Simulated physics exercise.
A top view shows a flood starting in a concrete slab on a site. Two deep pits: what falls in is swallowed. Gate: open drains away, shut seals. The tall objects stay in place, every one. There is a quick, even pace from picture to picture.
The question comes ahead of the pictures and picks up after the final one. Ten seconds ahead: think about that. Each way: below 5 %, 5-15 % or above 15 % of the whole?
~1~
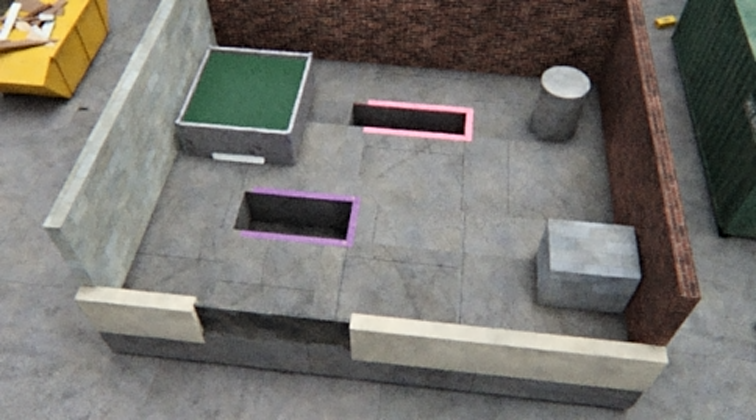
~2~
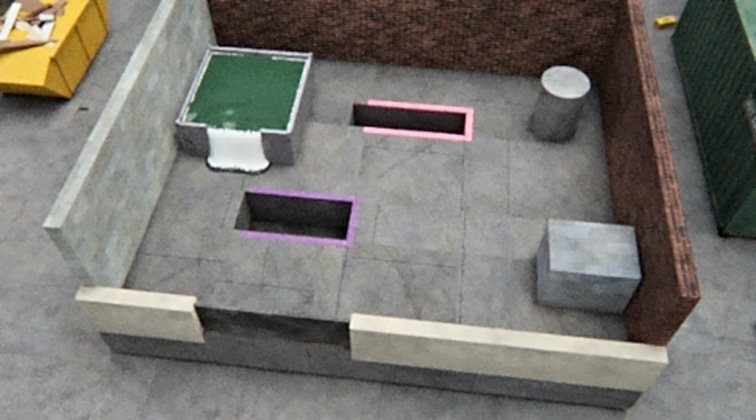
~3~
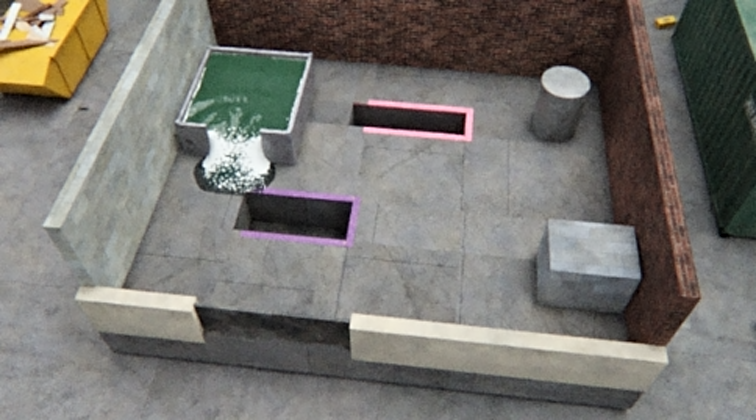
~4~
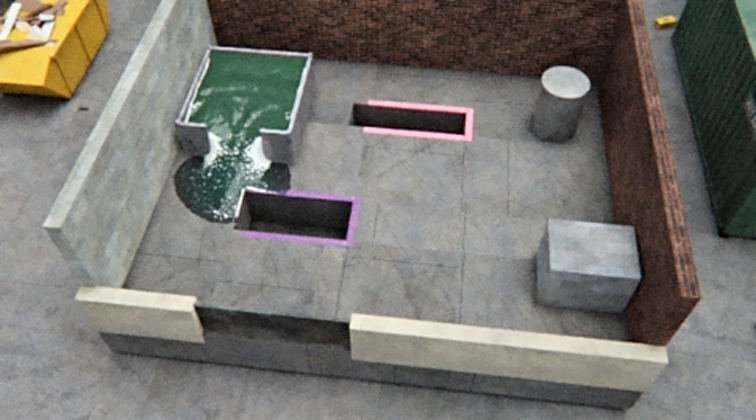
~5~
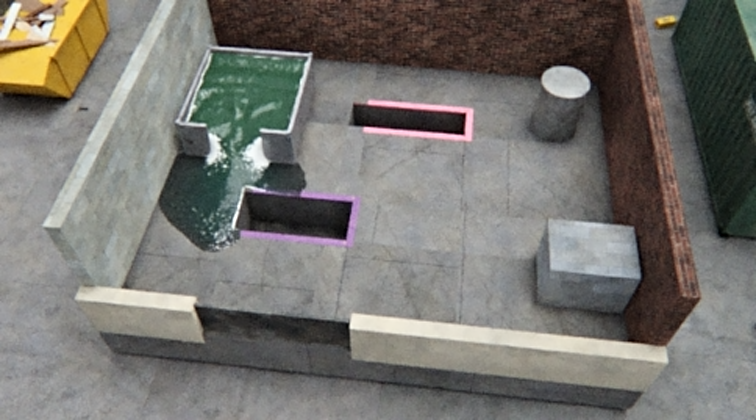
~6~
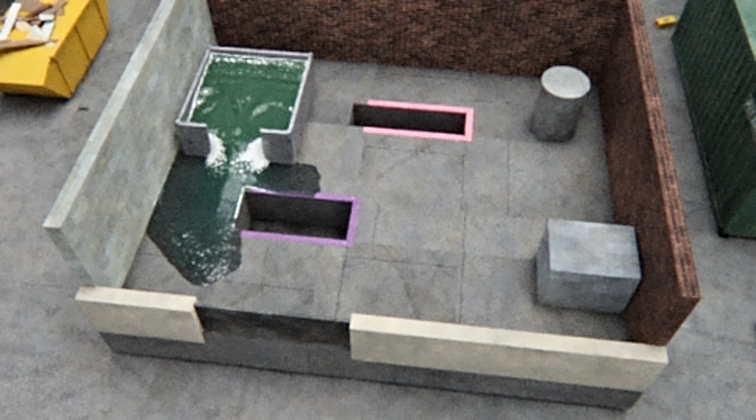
Gate - below 5 %, purple pit - above 15 %, pink pit - below 5 %.
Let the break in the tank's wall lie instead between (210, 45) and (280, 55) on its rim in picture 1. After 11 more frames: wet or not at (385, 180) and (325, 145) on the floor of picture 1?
Well, the first place ends up left untouched, and the second one left untouched.
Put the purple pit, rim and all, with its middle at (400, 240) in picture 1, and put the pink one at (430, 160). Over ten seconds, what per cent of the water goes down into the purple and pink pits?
Purple 20 %; pink 4 %.
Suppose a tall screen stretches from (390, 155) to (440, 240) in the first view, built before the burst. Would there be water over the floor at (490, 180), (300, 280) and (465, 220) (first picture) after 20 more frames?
In the order given, the spots are spared, swamped and spared.
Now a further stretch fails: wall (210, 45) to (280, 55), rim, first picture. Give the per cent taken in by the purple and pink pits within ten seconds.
The purple pit takes 2 per cent and the pink pit 25 per cent.
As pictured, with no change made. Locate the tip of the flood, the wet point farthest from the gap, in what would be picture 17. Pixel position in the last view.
I'd say at around (365, 338).
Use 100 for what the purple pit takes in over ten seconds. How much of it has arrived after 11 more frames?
Some 40 per cent.
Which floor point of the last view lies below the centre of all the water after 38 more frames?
At about (301, 205).
A moment on, water covers 15 % of the floor; the gate 0 %, the purple pit 8 %, the pink pit 0 %.
Next, water covers 20 % of the floor; the gate 0 %, the purple pit 14 %, the pink pit 0 %.
Then, water covers 30 % of the floor; the gate 0 %, the purple pit 20 %, the pink pit 0 %.
Later, water covers 55 % of the floor; the gate 0 %, the purple pit 29 %, the pink pit 0 %.
In the end, water covers 70 % of the floor; the gate 0 %, the purple pit 35 %, the pink pit 0 %.
